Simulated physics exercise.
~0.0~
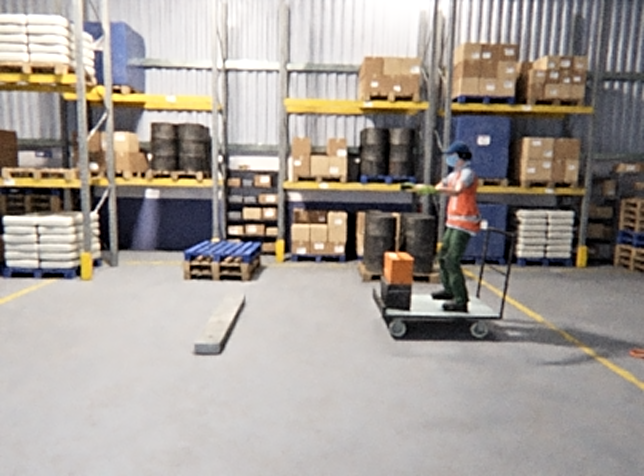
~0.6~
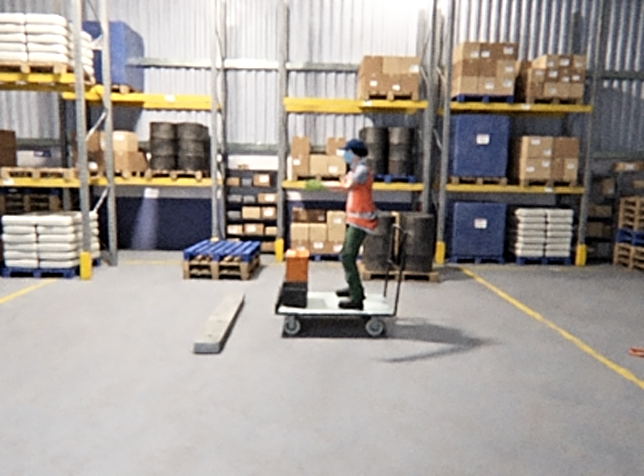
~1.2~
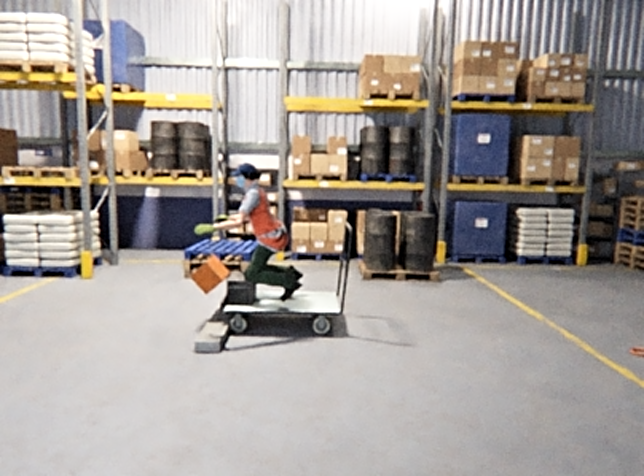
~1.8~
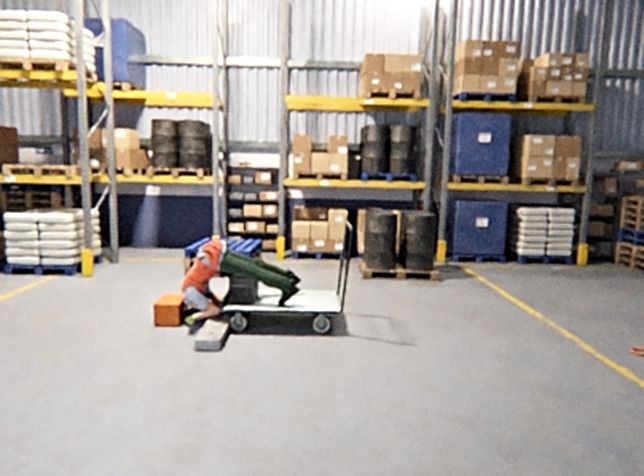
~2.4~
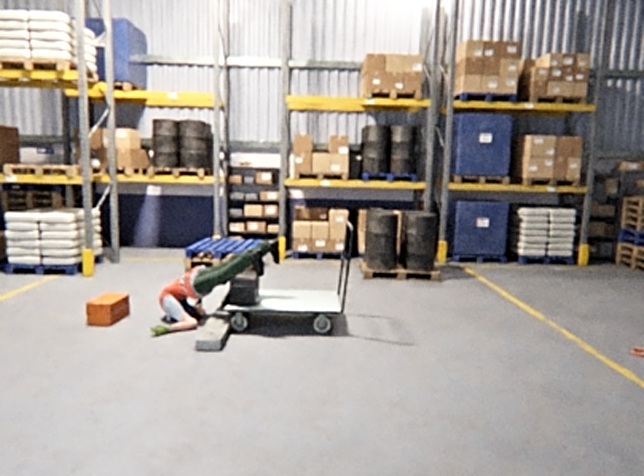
In a warehouse, a person in an orange vest rode a flat trolley left until it stopped at a low kerb, and they pitched headfirst over the front onto the floor; an orange box tumbled off ahead while a black box stayed on the deck.
